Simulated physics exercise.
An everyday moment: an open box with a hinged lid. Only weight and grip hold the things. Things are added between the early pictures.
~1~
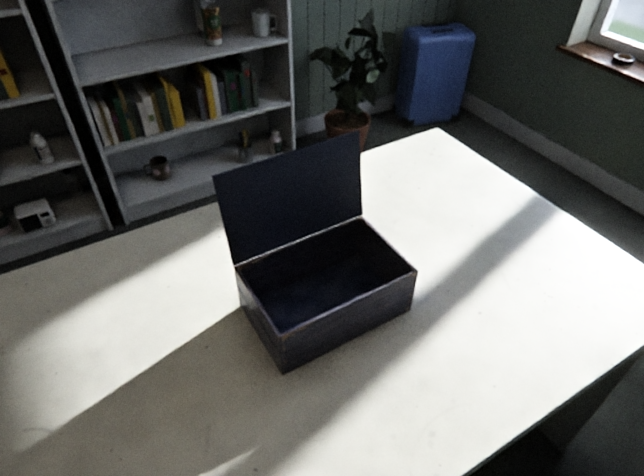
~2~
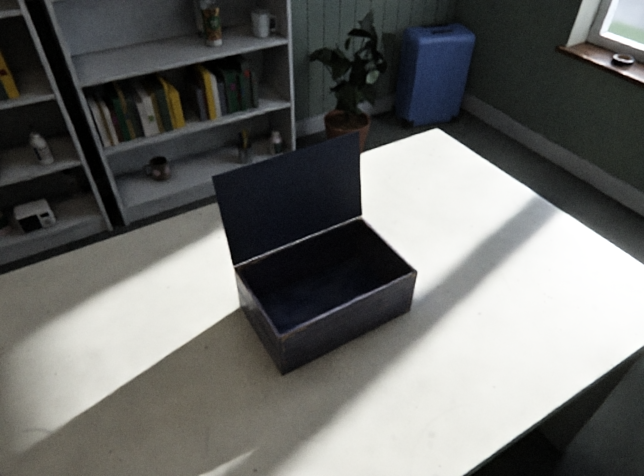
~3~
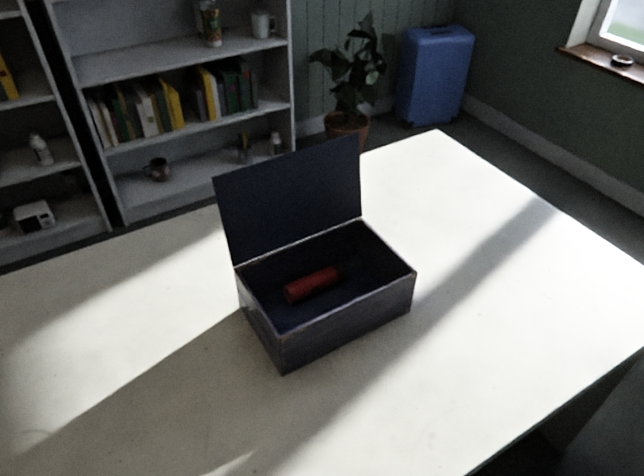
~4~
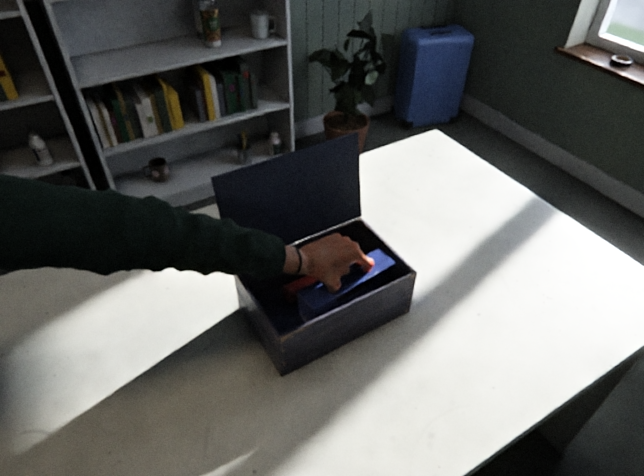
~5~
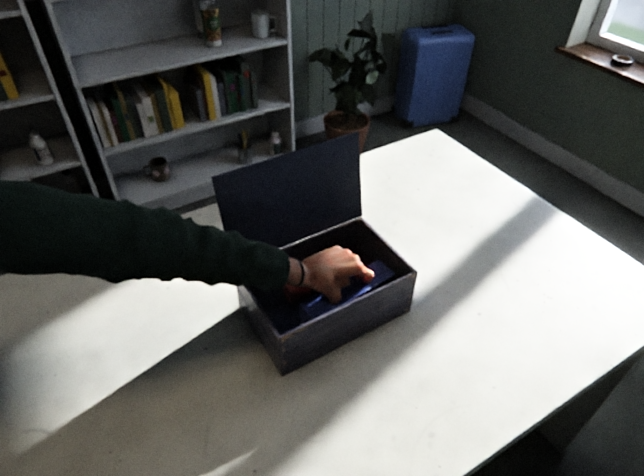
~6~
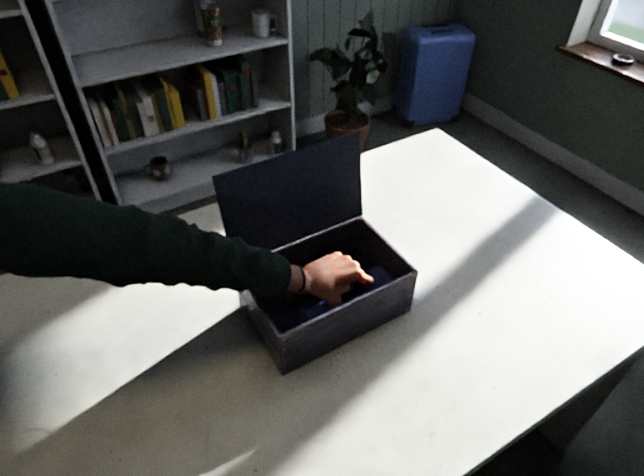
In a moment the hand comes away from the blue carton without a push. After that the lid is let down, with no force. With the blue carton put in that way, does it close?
Outcome: The lid sits on the rim.
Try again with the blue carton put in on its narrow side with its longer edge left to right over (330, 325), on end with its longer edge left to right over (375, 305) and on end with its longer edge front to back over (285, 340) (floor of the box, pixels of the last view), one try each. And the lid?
First, it shuts flat; second, it stays ajar; third, it will not close.
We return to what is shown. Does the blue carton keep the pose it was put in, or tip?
It keeps its pose.
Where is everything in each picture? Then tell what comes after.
In the first picture, the last thing is not in view yet.
In the second picture, the last thing is not in view yet.
In the third picture, the last thing is not in view yet; red shaker (315, 283).
The fourth picture shows coming down; blue carton (348, 288).
The fifth picture shows coming down.
The sixth picture shows in place under the hand.
Then, 1.30 s later than the last frame, lid 80° above the rim.
Then, 1.70 s later than the last frame, lid 46° above the rim.
Then, 2.00 s later than the last frame, lid 8° above the rim.
When it is over, lid shut; both as before. End places, in pixels of the last picture, blue carton near (348, 305).
